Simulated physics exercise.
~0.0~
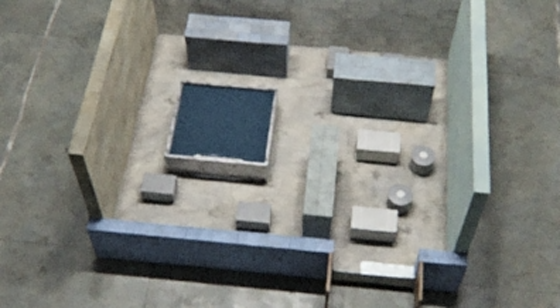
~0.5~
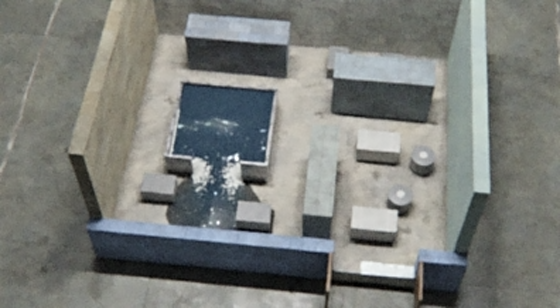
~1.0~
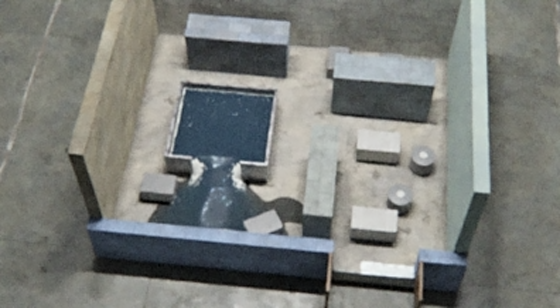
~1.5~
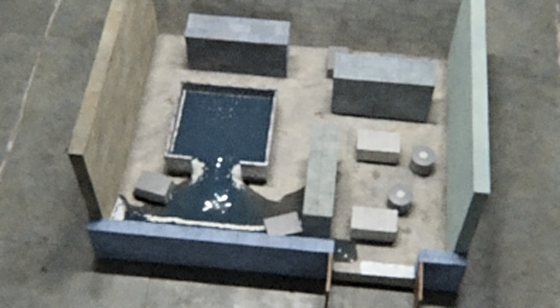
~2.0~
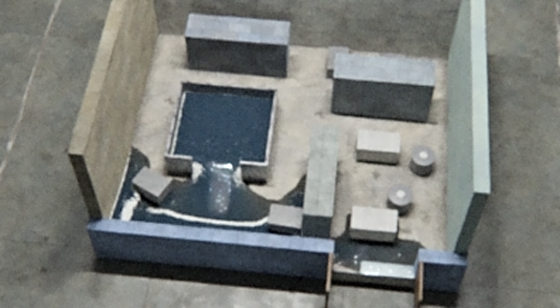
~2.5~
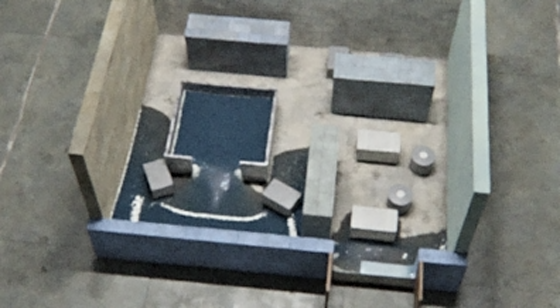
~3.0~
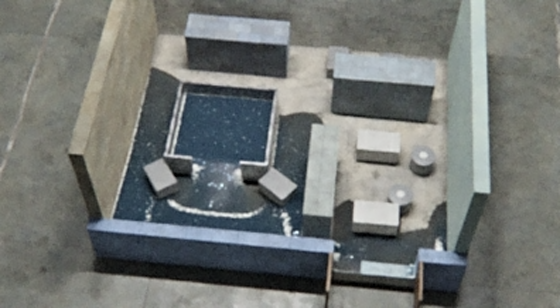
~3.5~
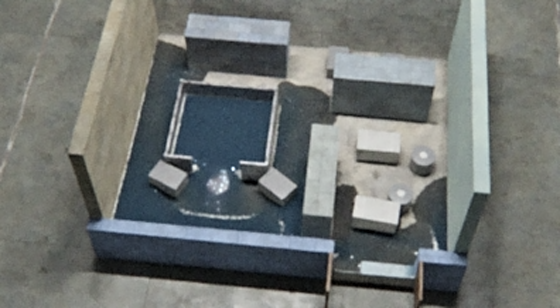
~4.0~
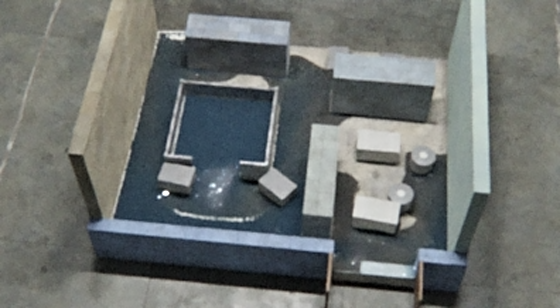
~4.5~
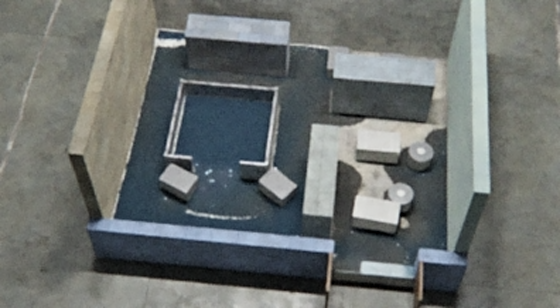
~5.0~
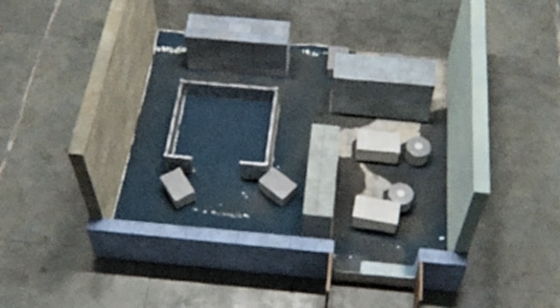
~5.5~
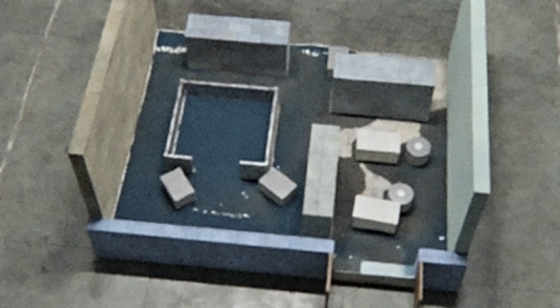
A square tank of dark blue water stands left of centre in a small walled yard on a grey floor, seen from high above. Tan, pale green and blue walls edge the yard, with grey blocks at the back, a low divider right of the tank, and pale boxes and round tubs beyond it. The tank's near side gives way and water bursts toward the blue front wall, shifting and turning the two boxes before it. It spreads left, around the divider and behind the tank. Finally, dark water covers most of the yard, leaving pale patches at right.
